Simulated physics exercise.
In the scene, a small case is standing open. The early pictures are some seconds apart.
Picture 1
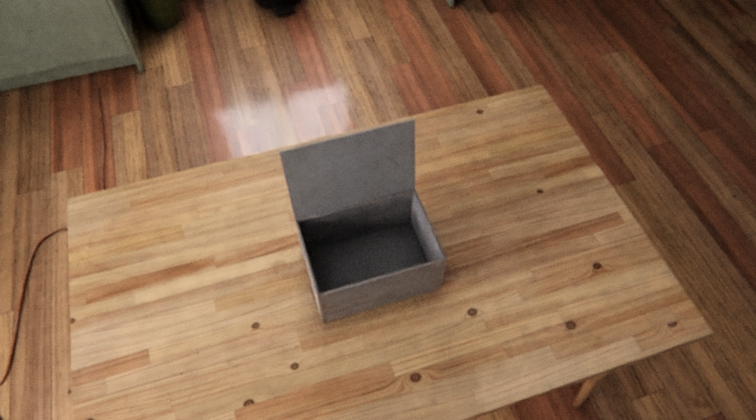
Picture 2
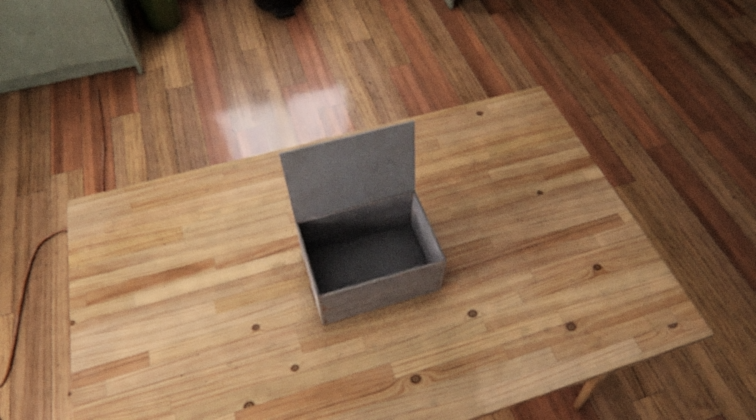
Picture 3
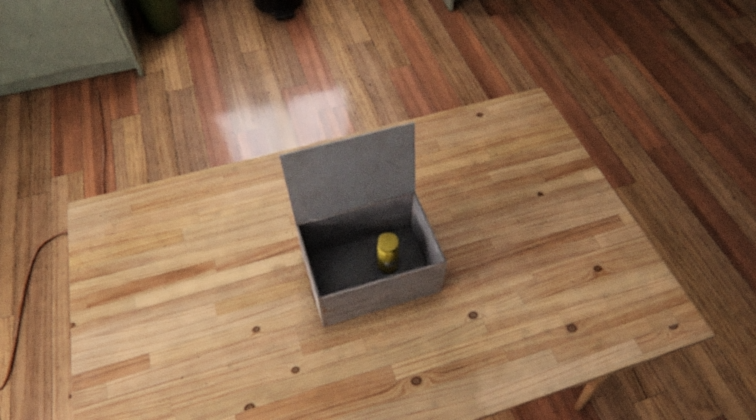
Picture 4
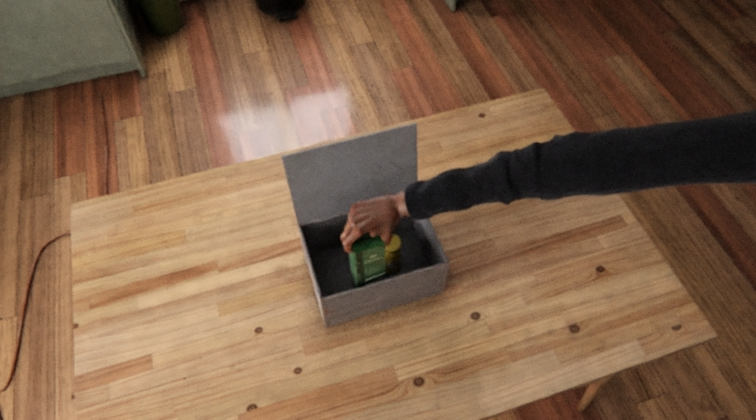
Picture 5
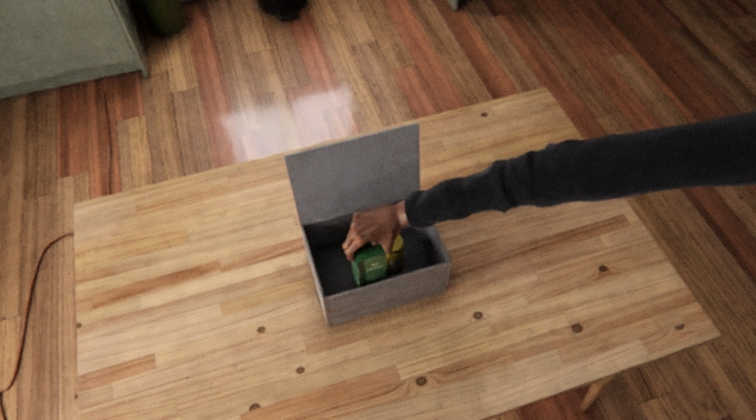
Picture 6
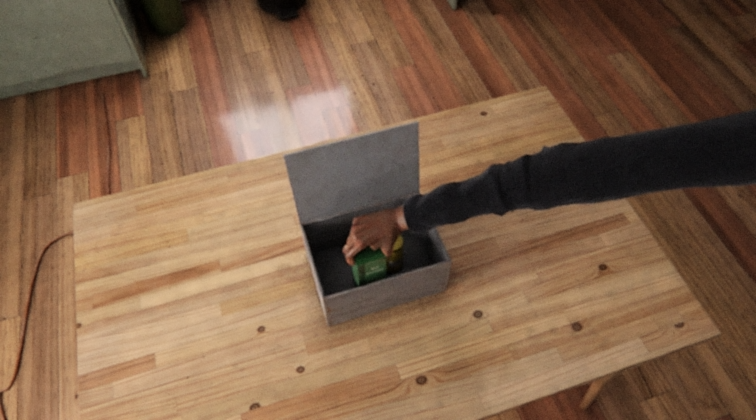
A hand reached in from the right and lowered a green carton into the open gray box on the wooden table, setting it down beside a yellow shaker that had appeared inside earlier.
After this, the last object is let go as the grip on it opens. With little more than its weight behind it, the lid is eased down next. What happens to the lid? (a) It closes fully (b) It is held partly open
The answer is b.
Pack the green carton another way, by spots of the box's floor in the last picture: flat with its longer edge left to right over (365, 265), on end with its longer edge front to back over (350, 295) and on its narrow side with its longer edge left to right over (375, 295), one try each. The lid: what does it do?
First try: It sits on the rim; second try: It is held up; third try: It shuts flat.
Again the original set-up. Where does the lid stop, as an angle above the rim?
Some 30°.
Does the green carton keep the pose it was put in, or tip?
Once everything settles, it keeps its original angle.
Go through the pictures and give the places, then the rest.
In the first frame, the last thing is not in view yet.
In the second frame, the last thing is not in view yet.
In the third frame, the last thing is not in view yet; yellow shaker (388, 253).
The fourth frame shows coming down; green carton (367, 264); yellow shaker (390, 254).
The fifth frame shows coming down; green carton (369, 272); yellow shaker (393, 254).
The sixth frame shows in place under the hand; green carton (369, 275).
Then, 1.40 s after the last picture, lid 78° above the rim.
Then, 1.70 s after the last picture, lid 47° above the rim.
At rest, lid 28° above the rim; both in place. Seen from the same camera at the end, green carton near (369, 275).
